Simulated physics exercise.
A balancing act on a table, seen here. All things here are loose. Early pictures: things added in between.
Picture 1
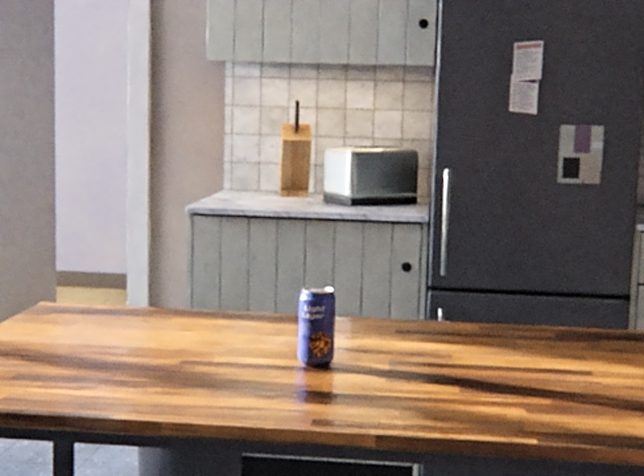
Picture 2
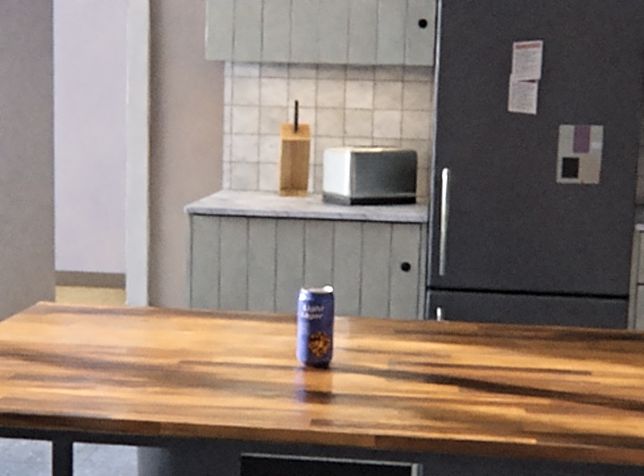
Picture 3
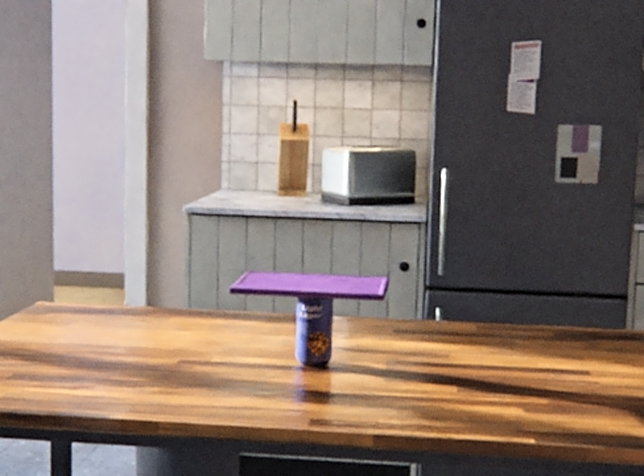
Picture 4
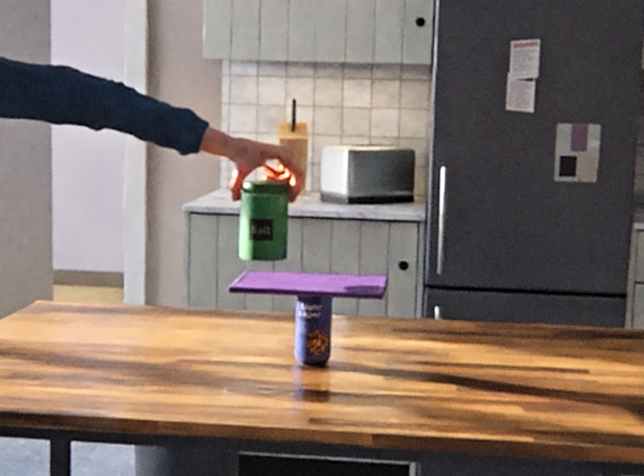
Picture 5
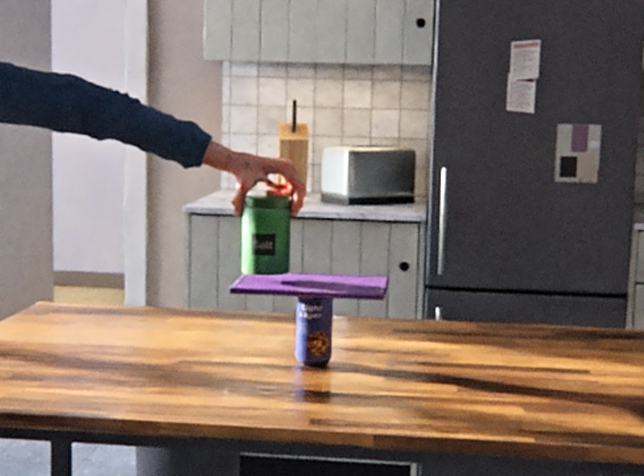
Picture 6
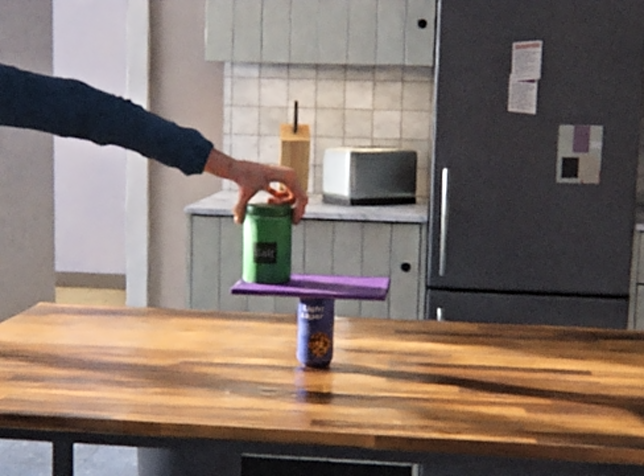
A kitchen with pale green-grey cupboards, a dark fridge and a tiled wall is seen from in front of a wooden table, the camera almost still. A blue can stands alone near the middle of the tabletop, then a flat purple board lies across its top. A hand reaches in from the left, lowers a green jar onto the board's left part and keeps holding it.
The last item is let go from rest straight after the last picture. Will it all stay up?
The stack breaks down.
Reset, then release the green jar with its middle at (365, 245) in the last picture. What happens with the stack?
The stack then collapses.
Then, 0.40 s on from there, green jar now fallen; purple lid turned 69° from how it was put.
Then, 0.50 s on from there, purple lid on its side.
Then, 0.70 s on from there, purple lid upside down.
Then, 1.10 s on from there, purple lid now fallen.
In the end, fallen, purple lid and green jar; blue can unmoved. The stack comes apart.
